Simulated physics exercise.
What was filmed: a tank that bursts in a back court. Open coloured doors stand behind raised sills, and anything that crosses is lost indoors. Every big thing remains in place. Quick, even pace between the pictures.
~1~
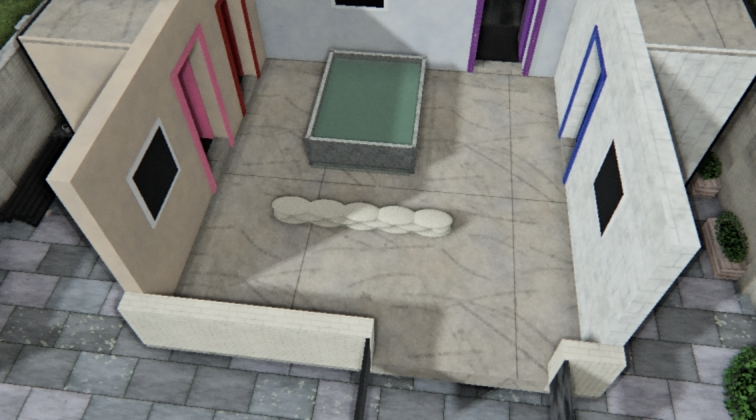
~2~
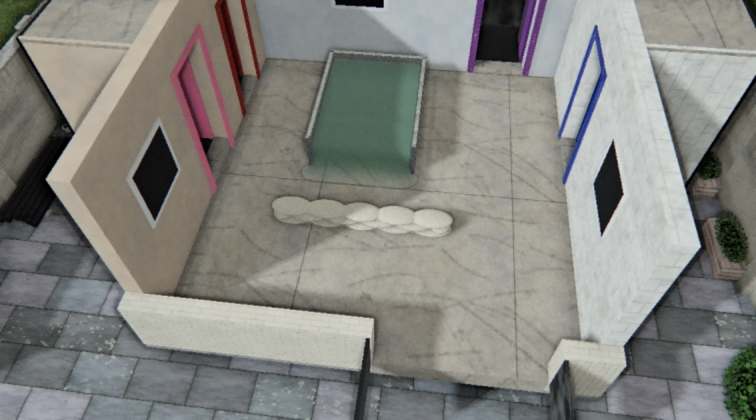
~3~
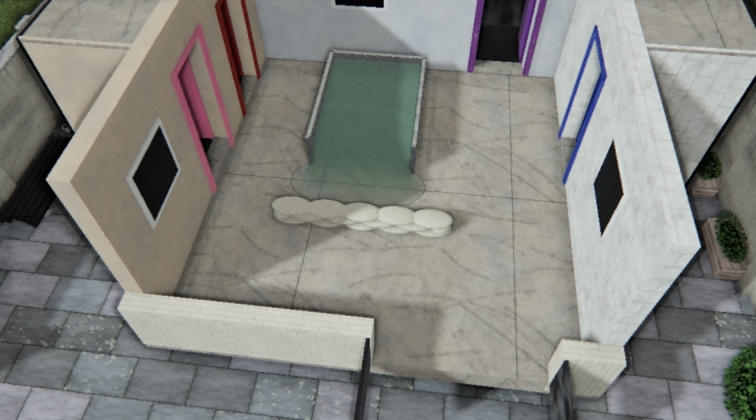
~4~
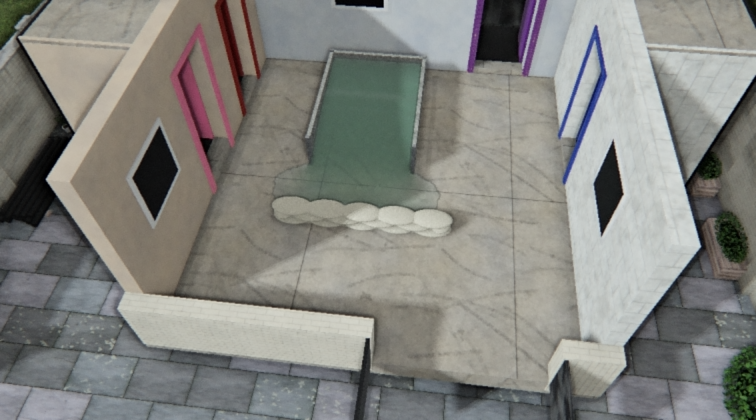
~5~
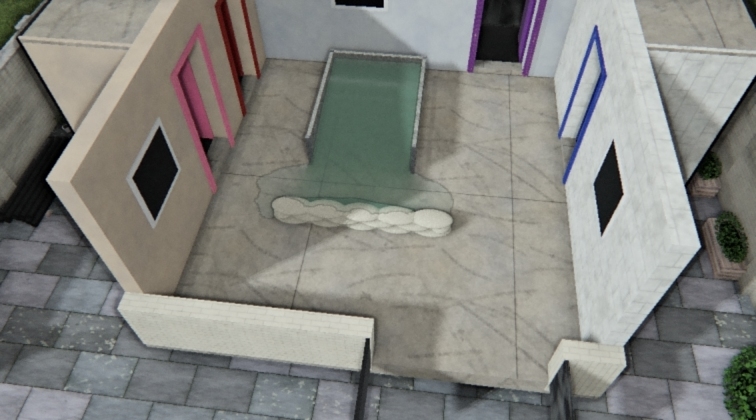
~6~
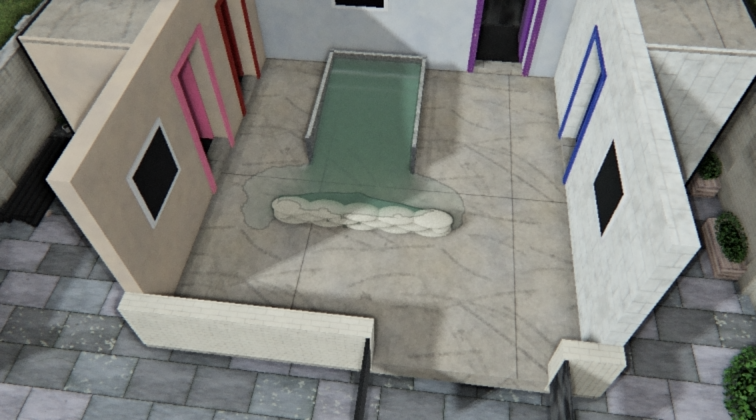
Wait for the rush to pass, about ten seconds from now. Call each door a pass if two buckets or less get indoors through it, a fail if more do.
Purple door: Pass, pink door: Pass, red door: Pass, blue door: Fail.
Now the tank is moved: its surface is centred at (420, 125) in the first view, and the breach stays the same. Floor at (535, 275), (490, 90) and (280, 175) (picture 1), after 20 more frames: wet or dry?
In the order asked: Reached by the flood, not reached, reached by the flood.
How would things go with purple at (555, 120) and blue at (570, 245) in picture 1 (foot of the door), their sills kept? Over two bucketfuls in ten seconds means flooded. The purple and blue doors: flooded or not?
Result: Purple ends up below; blue ends up above.
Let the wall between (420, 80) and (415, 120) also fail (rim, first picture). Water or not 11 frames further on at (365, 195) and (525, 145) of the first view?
Note: Point one unreached; point two inundated.
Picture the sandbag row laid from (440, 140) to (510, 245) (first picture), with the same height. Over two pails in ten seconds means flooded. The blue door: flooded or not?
As far as I can tell, the blue door falls under the limit.
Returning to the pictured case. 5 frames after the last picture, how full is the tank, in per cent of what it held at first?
Estimate: Around 58 per cent.
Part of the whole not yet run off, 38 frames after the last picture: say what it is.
Roughly 94 per cent.
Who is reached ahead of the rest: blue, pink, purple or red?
I'd say it's the pink door.
A moment on, water covers 20 % of the floor; the purple door not reached, the pink door not reached, the red door not reached, the blue door not reached.
Next, water covers 35 % of the floor; the purple door not reached, the pink door wet at the sill, nothing in, the red door not reached, the blue door wet at the sill, nothing in.
Then, water covers 60 % of the floor; the purple door not reached, the pink door under two buckets in, the red door wet at the sill, nothing in, the blue door over two buckets in.
Later, water covers 90 % of the floor; the purple door wet at the sill, nothing in, the pink door under two buckets in, the red door wet at the sill, nothing in, the blue door over two buckets in.
In the end, water covers 95 % of the floor; the purple door wet at the sill, nothing in, the pink door under two buckets in, the red door wet at the sill, nothing in, the blue door over two buckets in.
